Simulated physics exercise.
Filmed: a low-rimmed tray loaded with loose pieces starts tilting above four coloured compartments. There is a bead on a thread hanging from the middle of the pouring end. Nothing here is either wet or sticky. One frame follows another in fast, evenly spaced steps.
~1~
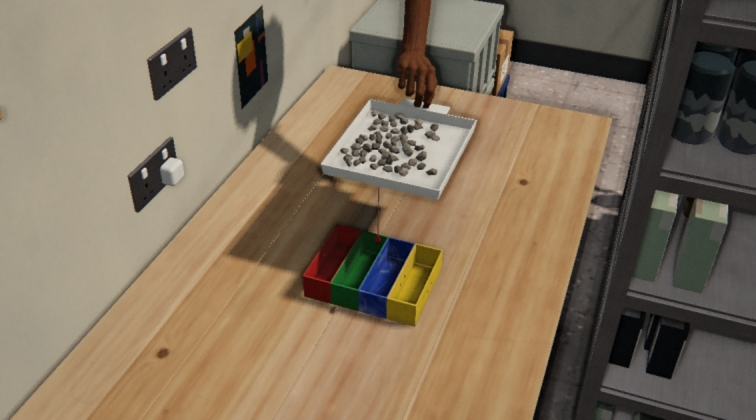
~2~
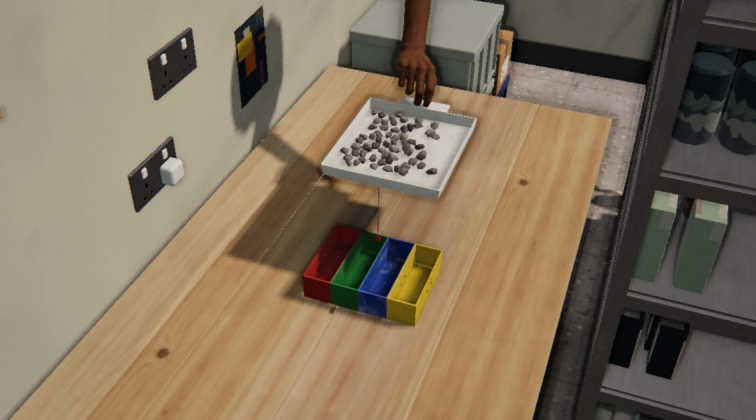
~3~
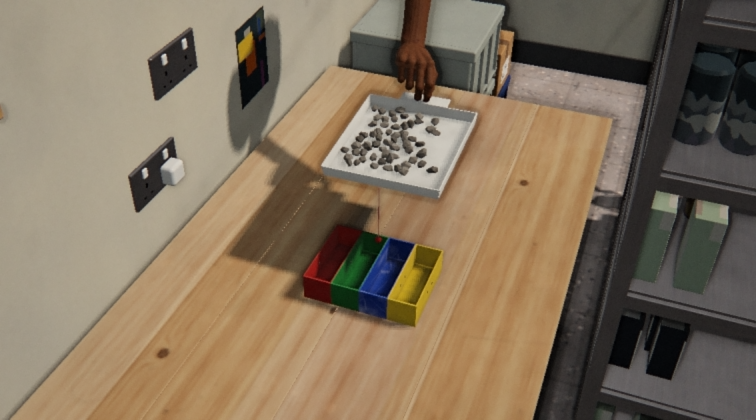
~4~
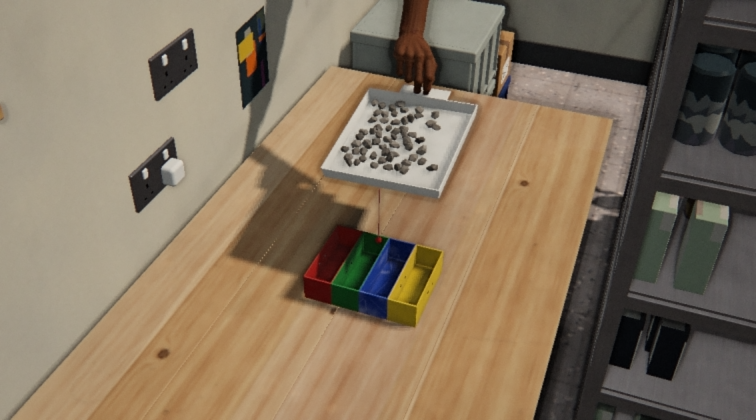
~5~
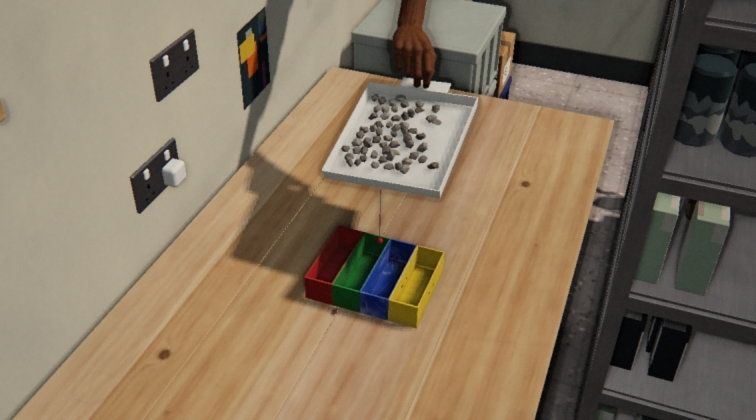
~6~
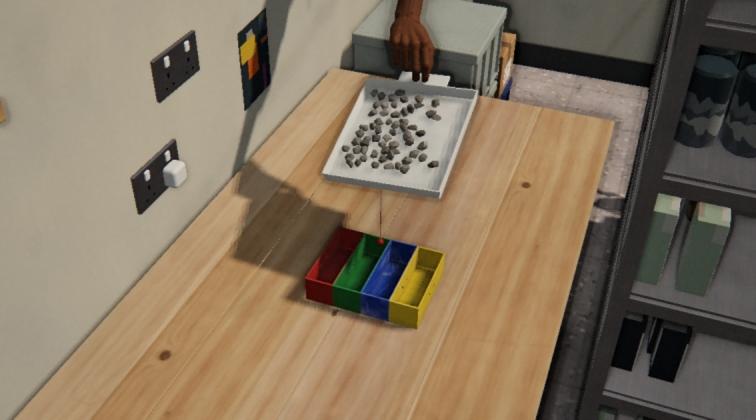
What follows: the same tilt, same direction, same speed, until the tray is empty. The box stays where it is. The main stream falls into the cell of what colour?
Colour: Red.
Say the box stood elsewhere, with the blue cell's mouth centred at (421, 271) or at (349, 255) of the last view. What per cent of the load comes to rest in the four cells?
Result, in turn: 20 %, 100 %.
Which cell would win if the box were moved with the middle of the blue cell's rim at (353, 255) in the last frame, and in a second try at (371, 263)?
Green; red.
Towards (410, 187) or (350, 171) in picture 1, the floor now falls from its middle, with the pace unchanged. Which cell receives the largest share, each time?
First: The yellow one, second: The cell in red.
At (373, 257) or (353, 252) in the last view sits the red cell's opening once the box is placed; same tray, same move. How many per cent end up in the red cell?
You'd get near 20 per cent and afterwards near 20 per cent.
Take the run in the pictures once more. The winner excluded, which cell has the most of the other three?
Second place goes to the green one.
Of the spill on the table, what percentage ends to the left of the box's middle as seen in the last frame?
Roughly 100 percent.
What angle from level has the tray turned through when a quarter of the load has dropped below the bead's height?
The tilt then is about 100°.
Soon, tray tipped steeply; all on the tray.
A while on, tray tipped past a quarter turn; about a third on the tray; a small part in the red cell; a small part in the green cell; about half falling or outside the box.
Towards the end, tray tipped past a quarter turn; about a third in the red cell; about a quarter in the green cell; a stray few in the blue cell; about half falling or outside the box.
Finally, tray tipped past a quarter turn; about a third in the red cell; about a quarter in the green cell; a stray few in the blue cell; none in the yellow cell; about half outside the box.
